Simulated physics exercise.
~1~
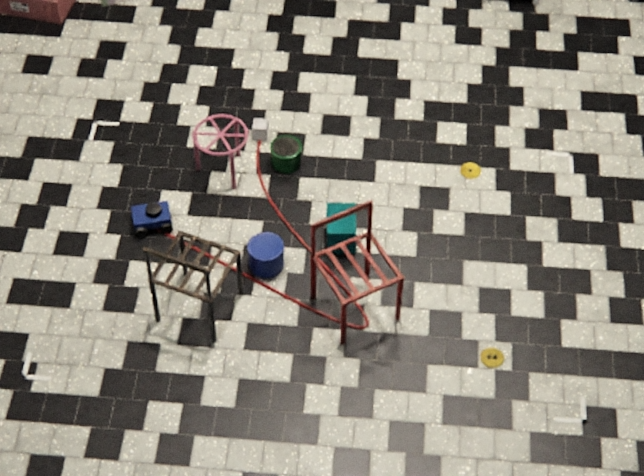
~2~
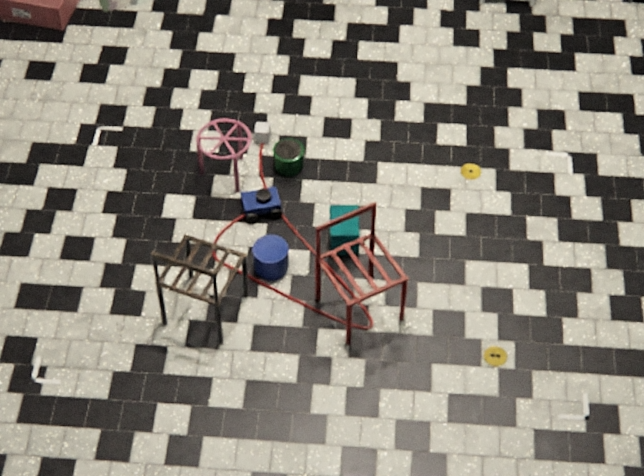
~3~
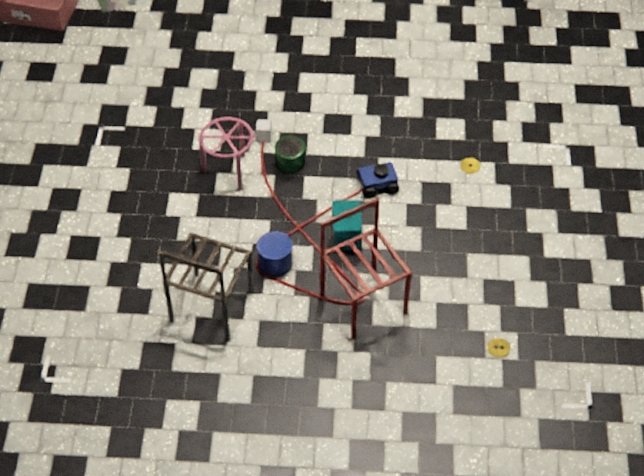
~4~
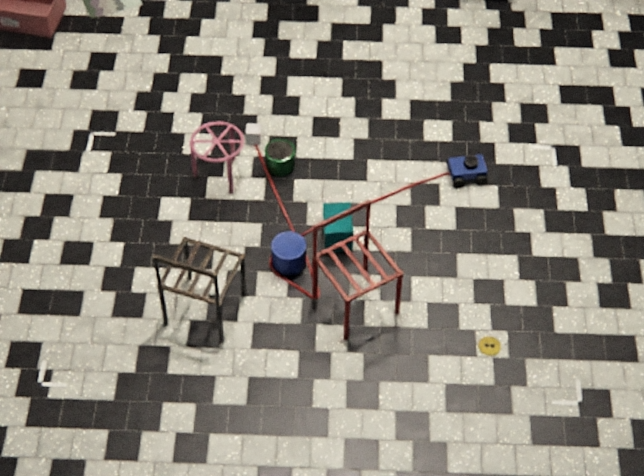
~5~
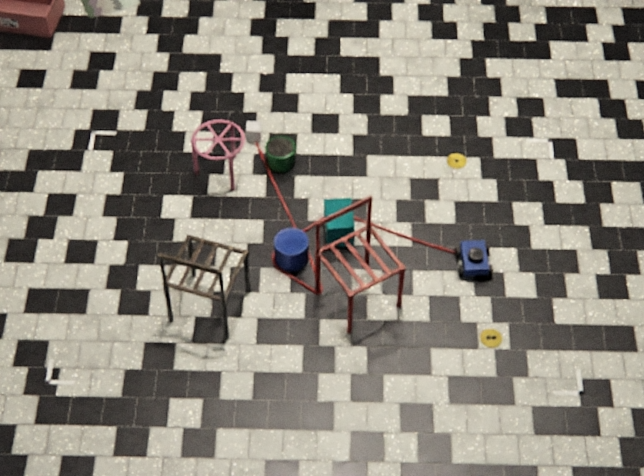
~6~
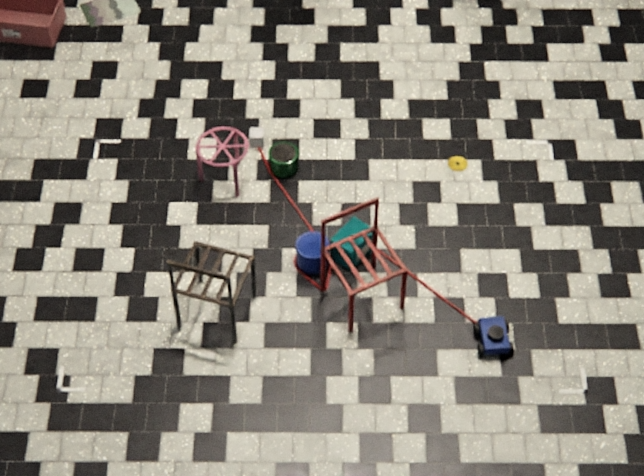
On a floor of black and white tiles, a small blue cart sits at the left, near a pink stool, a green pot, a dark chair, a blue bin, a teal box and a red chair. It travels right between the stool and the bin, a red lead trailing in a loose loop. The cart continues to the upper yellow mark, and the lead straightens as the bin shifts slightly right. It then turns down toward the lower yellow mark. Finally, it covers that mark, the lead stretched past the red chair, with the bin farther right and the teal box nudged.
